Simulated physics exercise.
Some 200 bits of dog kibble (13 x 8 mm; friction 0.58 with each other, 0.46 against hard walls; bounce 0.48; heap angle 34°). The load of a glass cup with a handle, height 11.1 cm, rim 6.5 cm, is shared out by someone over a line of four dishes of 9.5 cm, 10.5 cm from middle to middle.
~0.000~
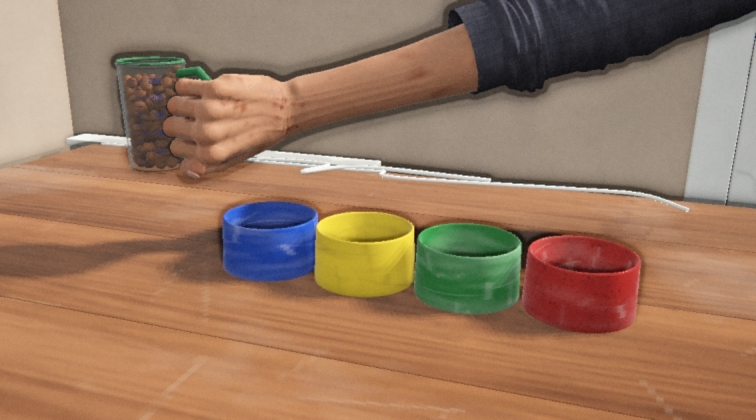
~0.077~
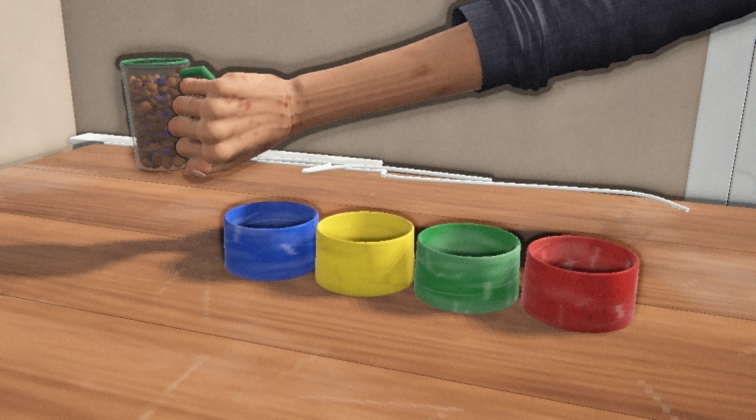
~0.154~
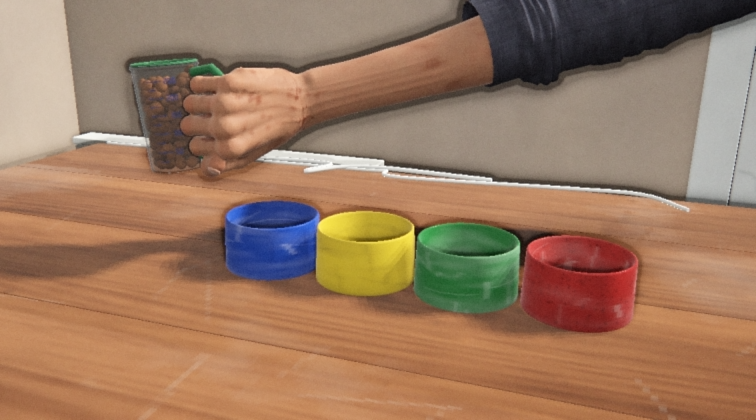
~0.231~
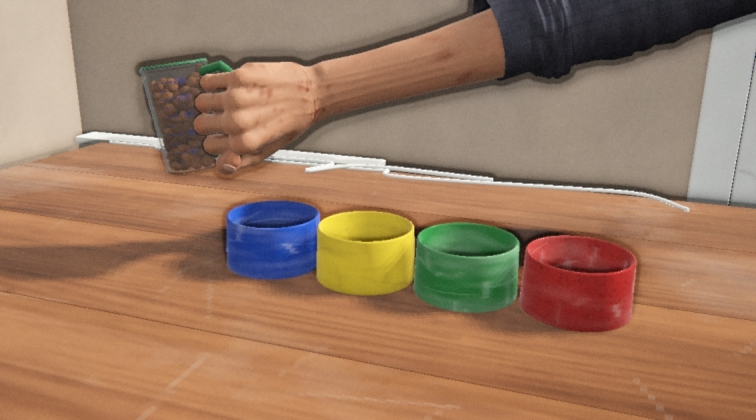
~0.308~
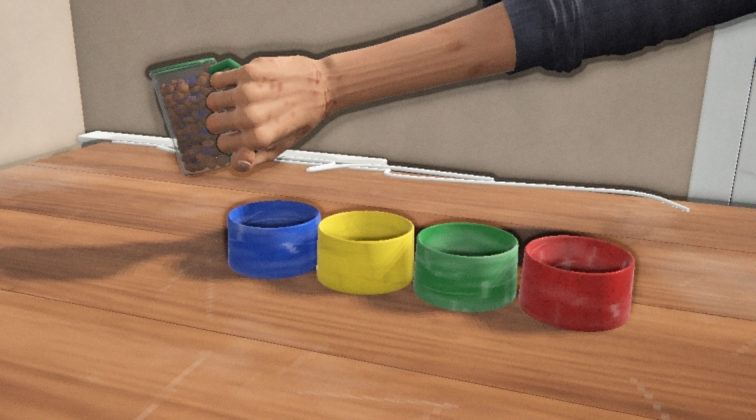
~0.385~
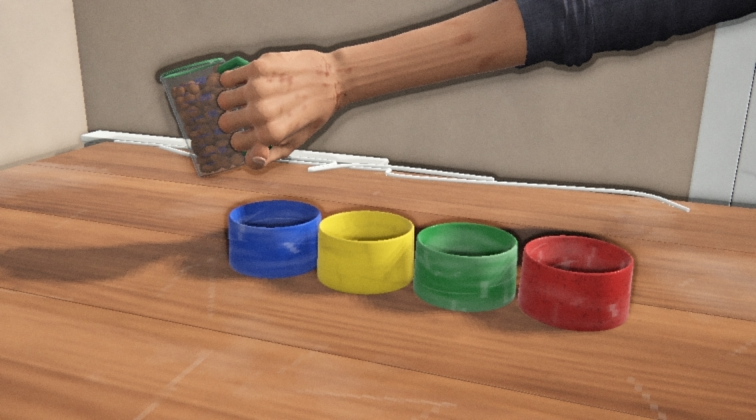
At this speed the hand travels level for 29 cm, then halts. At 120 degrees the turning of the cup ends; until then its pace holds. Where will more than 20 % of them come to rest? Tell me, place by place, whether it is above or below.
Red: It will collect a share of a fifth or less, blue: It will collect a share of a fifth or less, green: It will collect a share of a fifth or less, yellow: It will collect a share beyond a fifth, counter: It will collect a share of a fifth or less.
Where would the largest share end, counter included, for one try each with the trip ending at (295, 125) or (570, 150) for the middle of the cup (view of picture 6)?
Top receivers, in order: Blue and green.
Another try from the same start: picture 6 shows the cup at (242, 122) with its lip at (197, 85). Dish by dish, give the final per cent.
Red 0, blue 0, green 0, yellow 100.
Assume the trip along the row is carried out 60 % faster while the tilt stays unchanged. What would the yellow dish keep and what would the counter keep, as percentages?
Shares: Yellow 100, counter 0.
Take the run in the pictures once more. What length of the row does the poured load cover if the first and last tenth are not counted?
The stretch is around 6 cm long.
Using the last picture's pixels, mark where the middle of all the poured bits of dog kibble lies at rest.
My guess is close to (359, 251).
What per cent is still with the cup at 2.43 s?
Roughly 30 in a hundred.
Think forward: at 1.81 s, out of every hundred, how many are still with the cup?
About 95 per cent.
After 1.24 s, tilt 66 degrees; cup holds 100 %.
After 1.81 s, tilt 97 degrees; cup holds 95 %.
Then, at 2.43 s, tilt 120 degrees; cup holds 30 %, yellow 65 %.
At rest (3.4 s), red 0 %, blue 0 %, green 0 %, yellow 100 %, counter 0 %.
